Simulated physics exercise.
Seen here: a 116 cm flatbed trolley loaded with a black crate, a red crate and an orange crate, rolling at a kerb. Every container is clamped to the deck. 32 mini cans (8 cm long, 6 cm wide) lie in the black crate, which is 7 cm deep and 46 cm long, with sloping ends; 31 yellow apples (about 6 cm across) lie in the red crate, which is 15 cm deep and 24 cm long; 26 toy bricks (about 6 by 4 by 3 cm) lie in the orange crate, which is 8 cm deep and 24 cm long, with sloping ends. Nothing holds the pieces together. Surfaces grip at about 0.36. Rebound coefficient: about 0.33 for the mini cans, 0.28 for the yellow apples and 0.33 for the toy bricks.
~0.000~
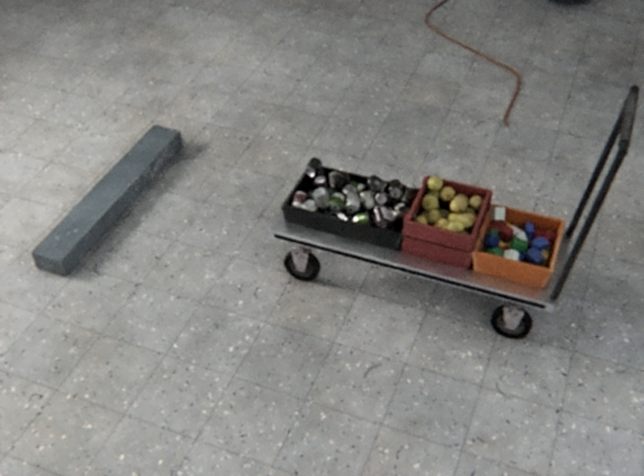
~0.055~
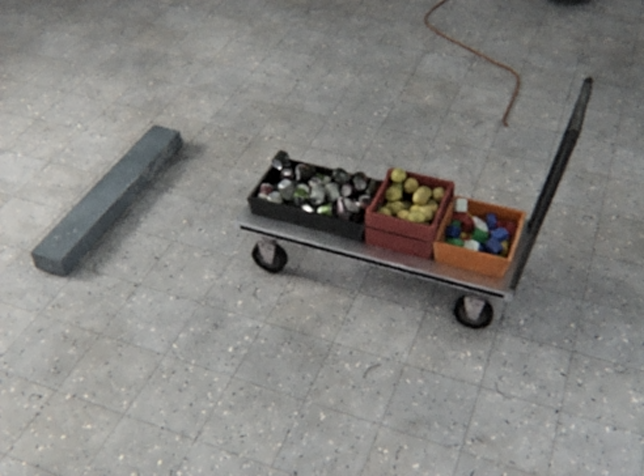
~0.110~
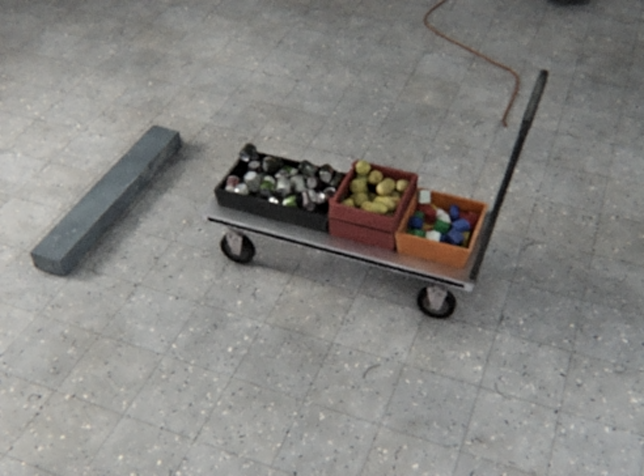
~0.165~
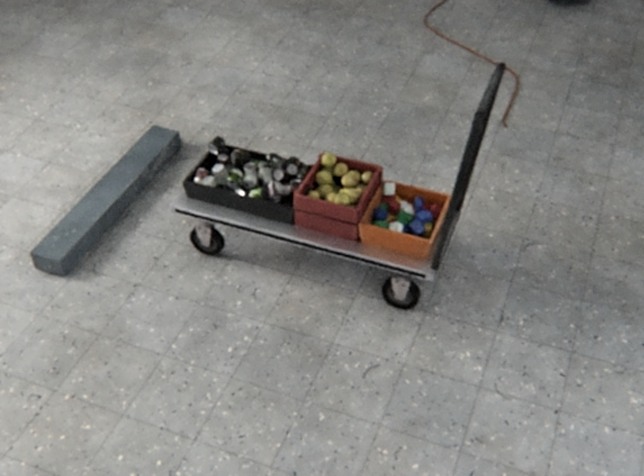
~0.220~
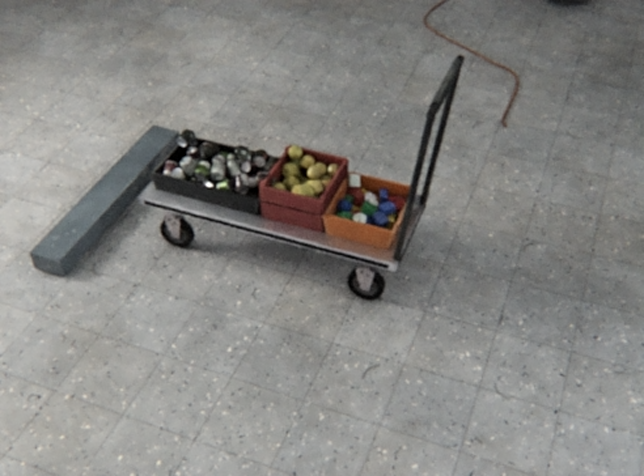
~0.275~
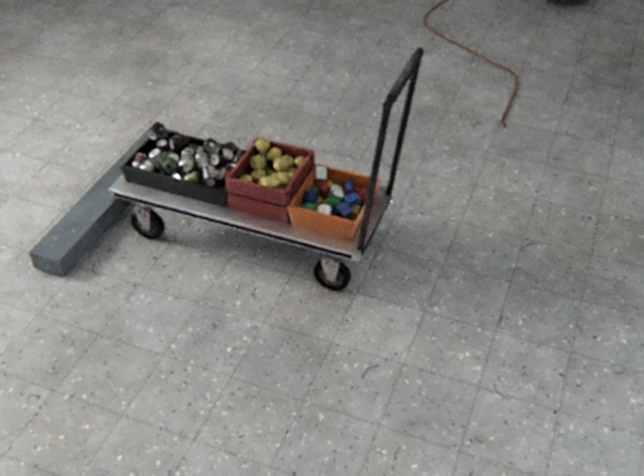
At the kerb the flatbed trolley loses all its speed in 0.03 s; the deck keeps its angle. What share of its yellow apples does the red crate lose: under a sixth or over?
It sheds fewer than one in six of them.
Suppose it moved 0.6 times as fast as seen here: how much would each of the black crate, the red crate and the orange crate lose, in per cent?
In that case black crate 10, red crate 0, orange crate 0 per cent.
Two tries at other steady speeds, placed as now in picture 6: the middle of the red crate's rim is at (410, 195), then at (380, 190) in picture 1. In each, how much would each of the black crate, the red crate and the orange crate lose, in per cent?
Black crate 30 then 10, red crate 10 then 0, orange crate 10 then 0 per cent.
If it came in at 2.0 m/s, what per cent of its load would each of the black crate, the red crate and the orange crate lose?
In that case black crate 30, red crate 0, orange crate 10 per cent.
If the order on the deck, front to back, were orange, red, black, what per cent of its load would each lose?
Then black crate 20, red crate 10, orange crate 20 per cent.
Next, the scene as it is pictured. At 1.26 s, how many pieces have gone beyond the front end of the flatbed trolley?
Some 12 pieces.
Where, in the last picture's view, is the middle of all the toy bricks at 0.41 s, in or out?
Near (296, 188).
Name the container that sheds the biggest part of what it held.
It is the black crate.
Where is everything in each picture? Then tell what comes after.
In the first frame (each is followed by its nearest rim corner in this view), red crate, (470, 236); orange crate, (550, 270); 89 cm short of the stop; none out.
The second frame shows red crate, (430, 227); orange crate, (508, 260); 74 cm short of the stop.
The third frame shows red crate, (392, 218); orange crate, (468, 250); 59 cm short of the stop.
The fourth frame shows red crate, (355, 209); orange crate, (429, 241); 44 cm short of the stop.
The fifth frame shows red crate, (318, 200); orange crate, (391, 231); 29 cm short of the stop.
The sixth frame shows red crate, (283, 191); orange crate, (355, 222); 14 cm short of the stop; none out.
After 0.31 s, contact.
After 0.41 s, black crate 31 in, 1 out, red crate 31 in, 0 out and orange crate 26 in, 0 out.
After 0.53 s, black crate 24 in, 8 out, red crate 29 in, 2 out and orange crate 24 in, 2 out.
After 0.76 s, black crate 20 in, 12 out, red crate 29 in, 2 out and orange crate 22 in, 4 out.
When it is over (at 1.26 s), black crate 19 in, 13 out, red crate 29 in, 2 out and orange crate 22 in, 4 out. Asked share, 2 of 31, 6 per cent.
